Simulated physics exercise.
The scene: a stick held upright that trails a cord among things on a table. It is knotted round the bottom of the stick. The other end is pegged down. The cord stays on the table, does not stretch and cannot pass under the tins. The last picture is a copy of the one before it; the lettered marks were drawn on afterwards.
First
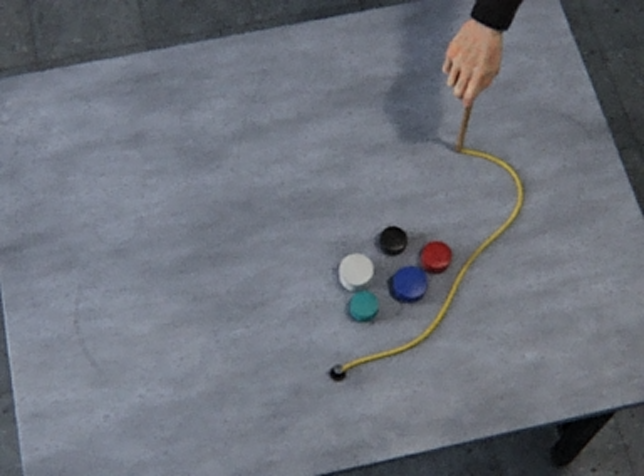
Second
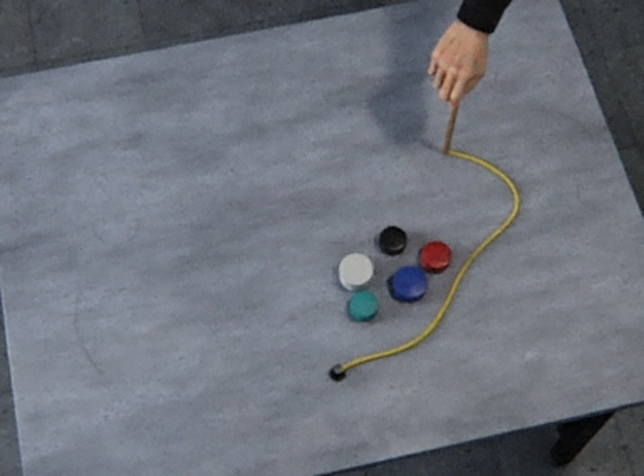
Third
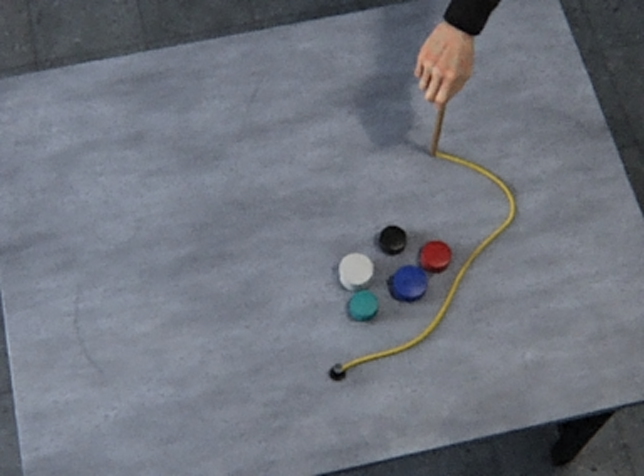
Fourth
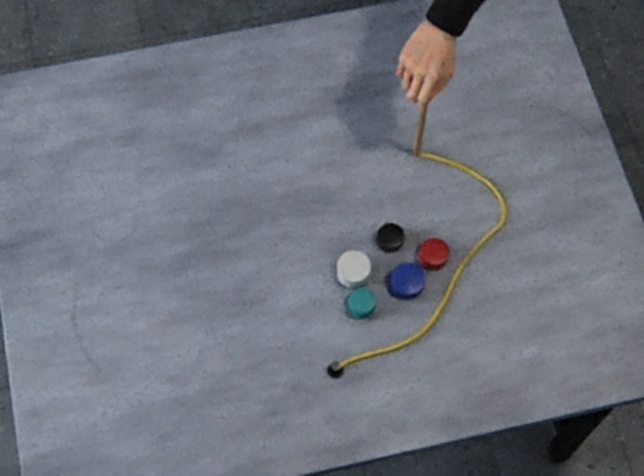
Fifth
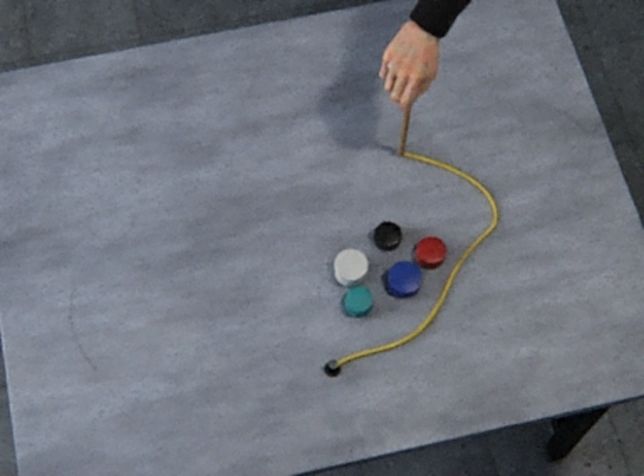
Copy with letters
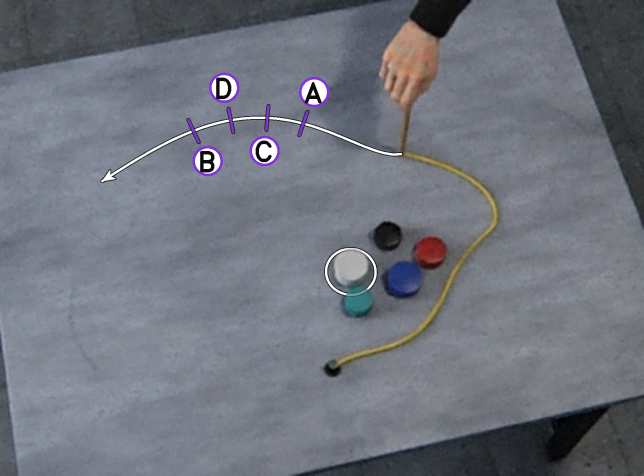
A hand in a dark sleeve holds a thin stick upright on a grey tabletop, seen from high above at a slight tilt. A yellow cord curves from the stick's foot around the right of five clustered tins, black, red, white, blue and turquoise, to a dark peg below. The hand slides the stick steadily left, drawing the cord's upper part along, while the view shifts very slightly.
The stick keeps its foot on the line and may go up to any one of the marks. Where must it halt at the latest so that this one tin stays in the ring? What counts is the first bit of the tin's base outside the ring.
D.
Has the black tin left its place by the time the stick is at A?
No.
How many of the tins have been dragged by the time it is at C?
Three.
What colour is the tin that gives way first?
Red.
On the marked copy, A at (303, 124); B at (194, 131); C at (267, 118); D at (231, 120); the ring at (351, 272); the route from (401, 154) via (244, 119) to (102, 181).
Following D. Soon after the start, foot of the stick (341, 137); white tin (351, 268).
Later, foot of the stick (284, 120); red tin (411, 252); white tin (351, 268).
In the end, foot of the stick (231, 121); blue tin (381, 282); red tin (375, 253); white tin (349, 268); black tin (360, 231); the white tin is still in its ring.
As for the rest, A is safe but short; B drags the ringed tin to (333, 267); C is safe but short.
